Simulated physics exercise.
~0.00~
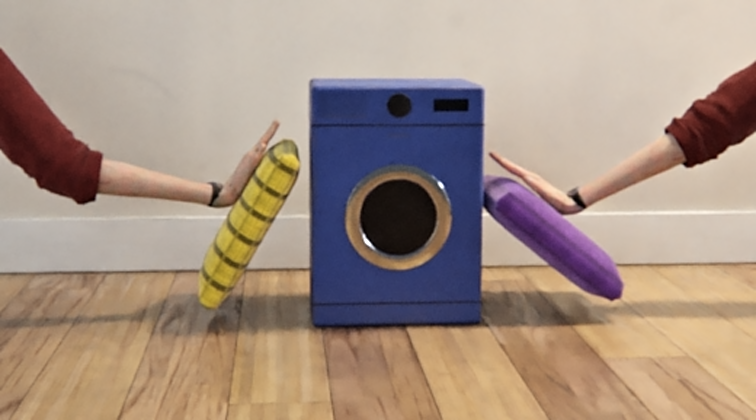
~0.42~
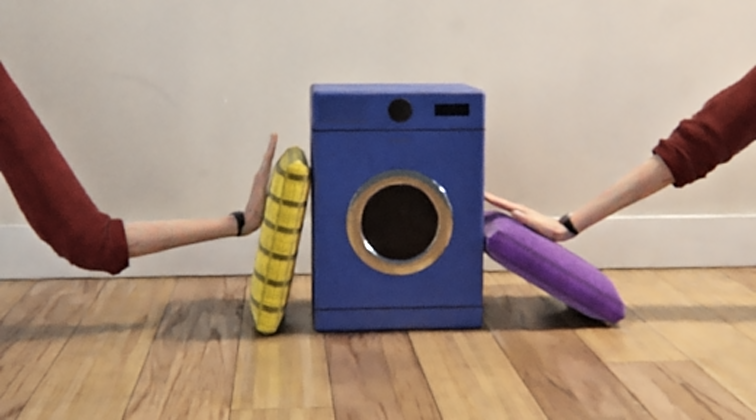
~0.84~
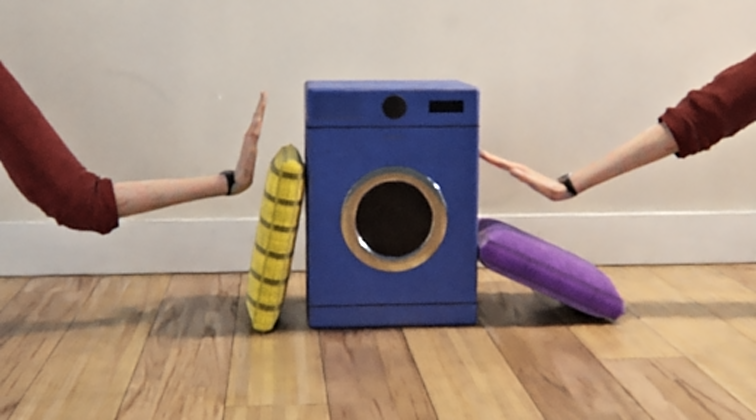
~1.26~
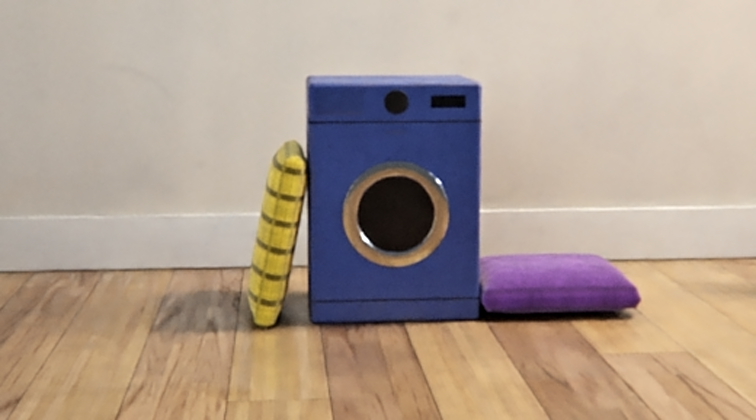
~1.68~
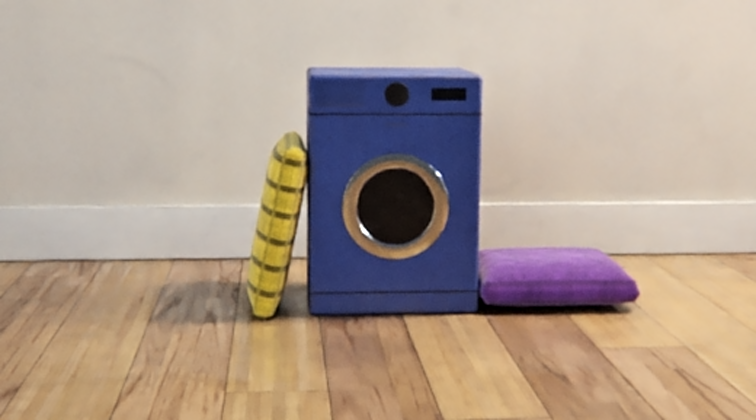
Two cushions are set against a blue machine; the yellow stays leaning, the purple slides flat.
